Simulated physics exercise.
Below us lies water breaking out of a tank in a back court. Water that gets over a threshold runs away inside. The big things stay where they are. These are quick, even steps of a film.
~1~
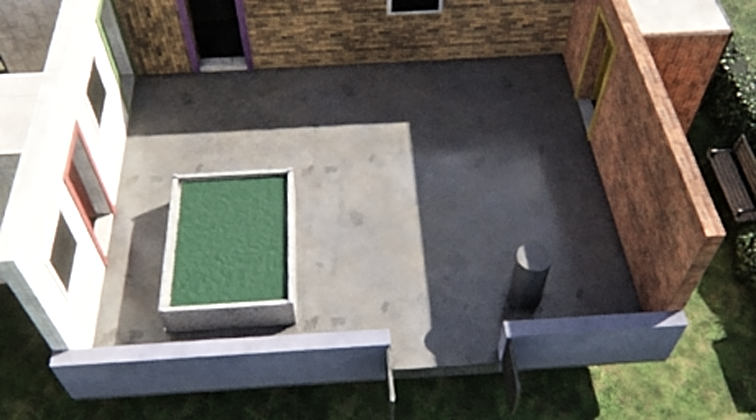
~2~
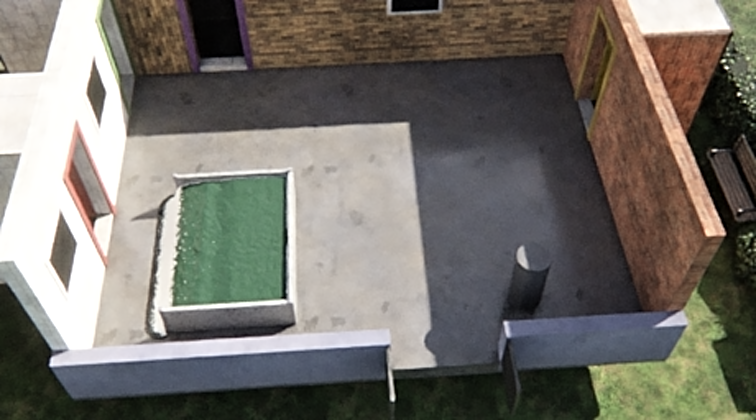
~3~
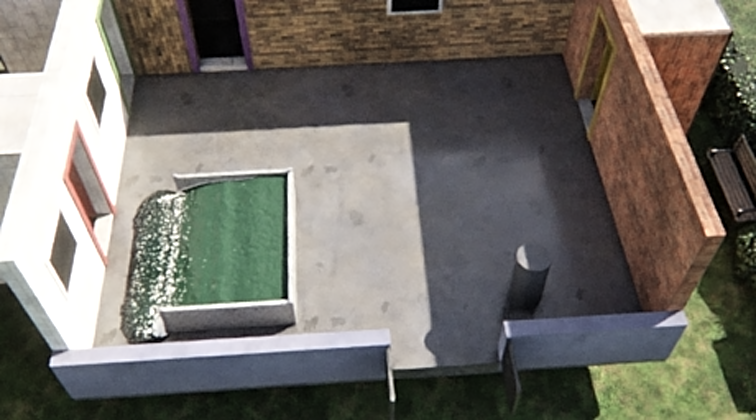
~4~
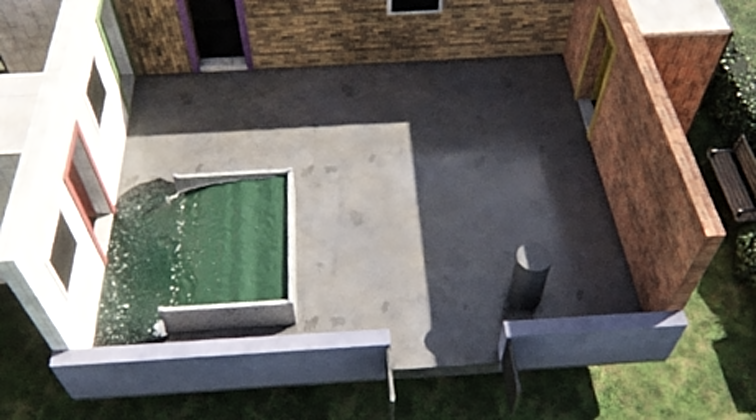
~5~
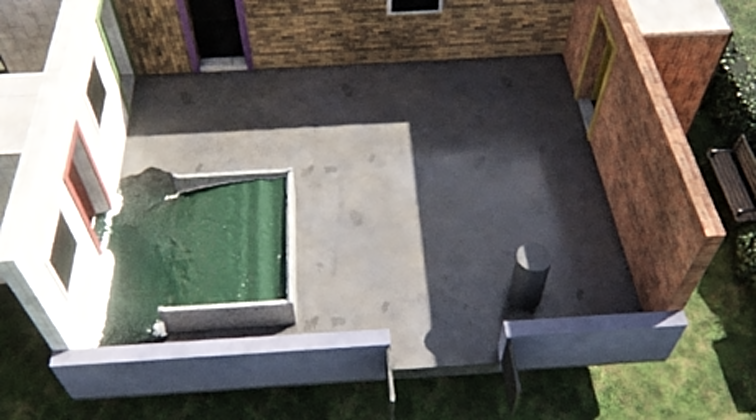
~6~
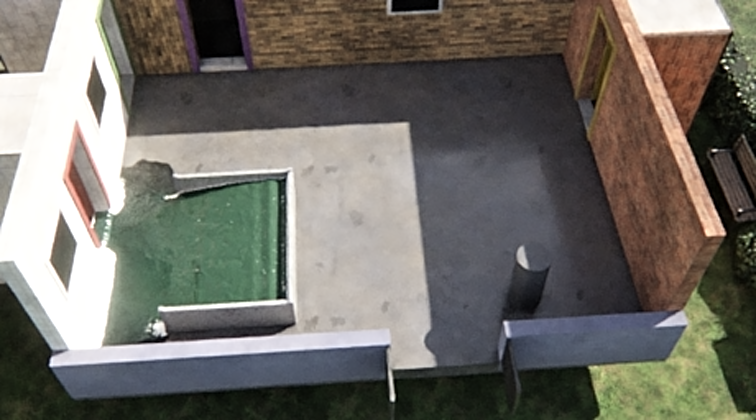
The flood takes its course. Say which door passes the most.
It is the red one.
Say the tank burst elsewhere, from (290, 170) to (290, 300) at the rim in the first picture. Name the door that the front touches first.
I say the one in yellow.
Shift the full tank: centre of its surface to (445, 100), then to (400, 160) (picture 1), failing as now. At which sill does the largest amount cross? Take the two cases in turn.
In turn: The door marked green, the one in red.
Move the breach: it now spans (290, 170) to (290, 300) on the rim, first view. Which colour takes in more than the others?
Most goes in at the one in yellow.
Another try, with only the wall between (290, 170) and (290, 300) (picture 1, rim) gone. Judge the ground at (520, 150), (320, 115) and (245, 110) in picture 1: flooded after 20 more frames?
As listed: Covered, dry, clear.
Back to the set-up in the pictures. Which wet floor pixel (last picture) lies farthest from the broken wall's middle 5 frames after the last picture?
I would point to (129, 120).
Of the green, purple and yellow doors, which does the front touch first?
First comes the door marked green.
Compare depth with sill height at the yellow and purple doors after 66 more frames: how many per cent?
Roughly 110 per cent, then 30 per cent.
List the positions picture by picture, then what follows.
The first picture shows still water in the tank at (231, 238).
In the second picture, water pours out at (176, 254) and has run to (156, 333).
In the third picture, water pours out at (176, 255) and has run to (143, 341).
In the fourth picture, the front is at a hidden place, out from the gap at (177, 256).
In the fifth picture, the front is at a hidden place, out from the gap at (177, 256).
In the sixth picture, water pours out at (177, 256) and has run to (121, 173).
A moment on, water covers 10 % of the floor; yellow door not reached, purple door not reached, red door a lot in, green door not reached.
Next, water covers 20 % of the floor; yellow door not reached, purple door not reached, red door a lot in, green door wet at the sill, nothing in.
Then, water covers 35 % of the floor; yellow door not reached, purple door wet at the sill, nothing in, red door a lot in, green door wet at the sill, nothing in.
Later, water covers 55 % of the floor; yellow door not reached, purple door wet at the sill, nothing in, red door a lot in, green door wet at the sill, nothing in.
In the end, water covers 90 % of the floor; yellow door wet at the sill, nothing in, purple door wet at the sill, nothing in, red door a lot in, green door wet at the sill, nothing in; the red door has let in the most.
